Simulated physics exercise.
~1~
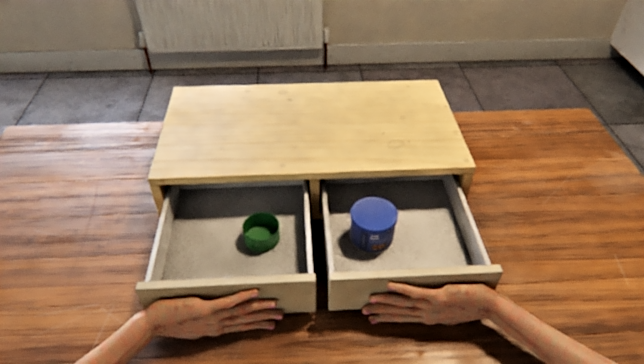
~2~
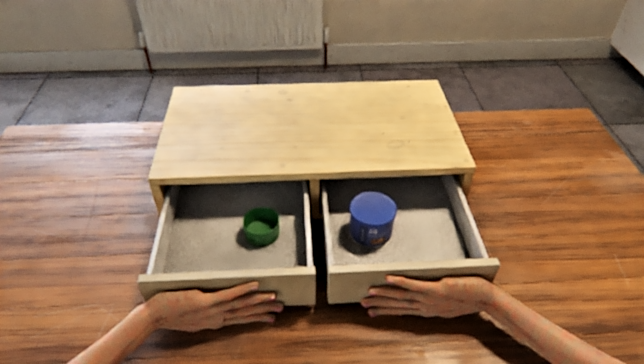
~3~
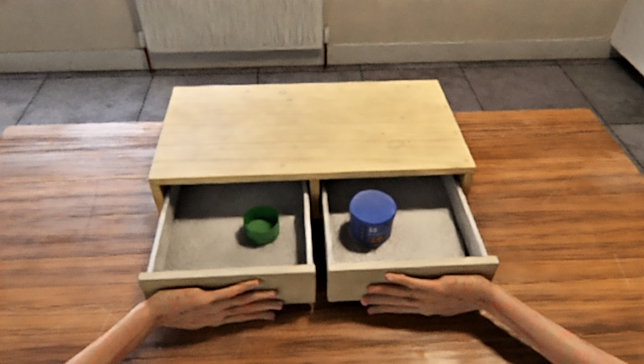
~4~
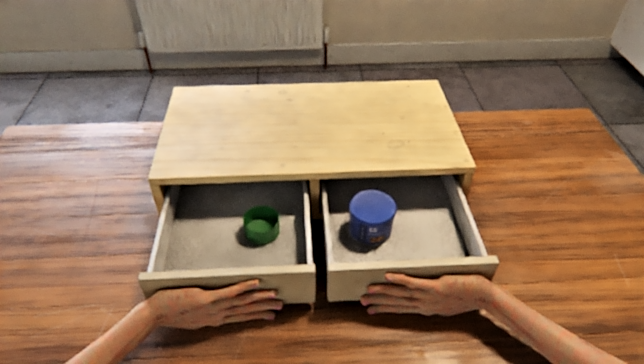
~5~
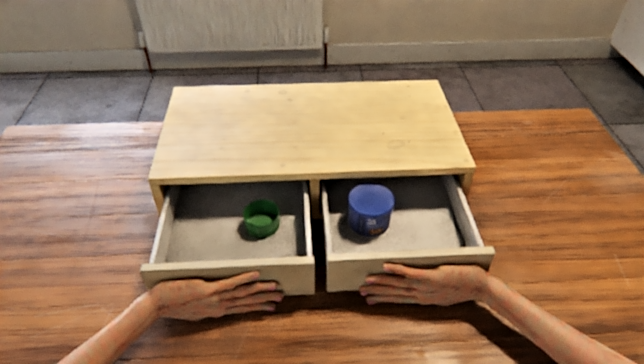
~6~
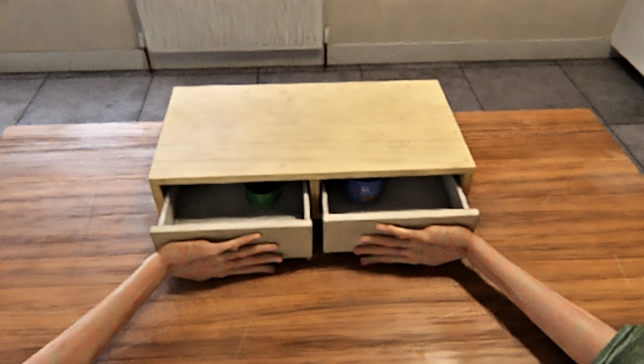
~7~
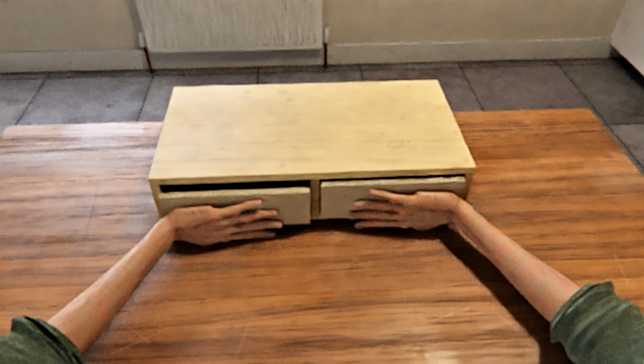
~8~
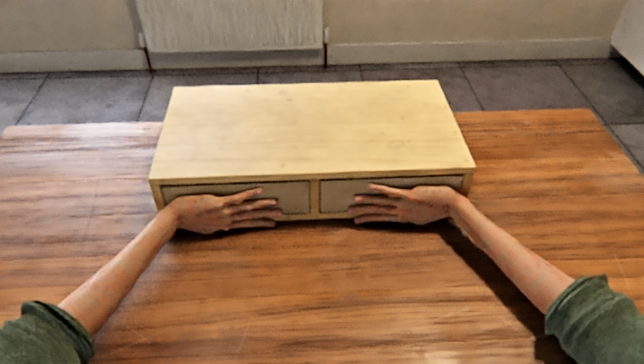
On a wooden table, two hands push both drawers of a small chest fully shut.
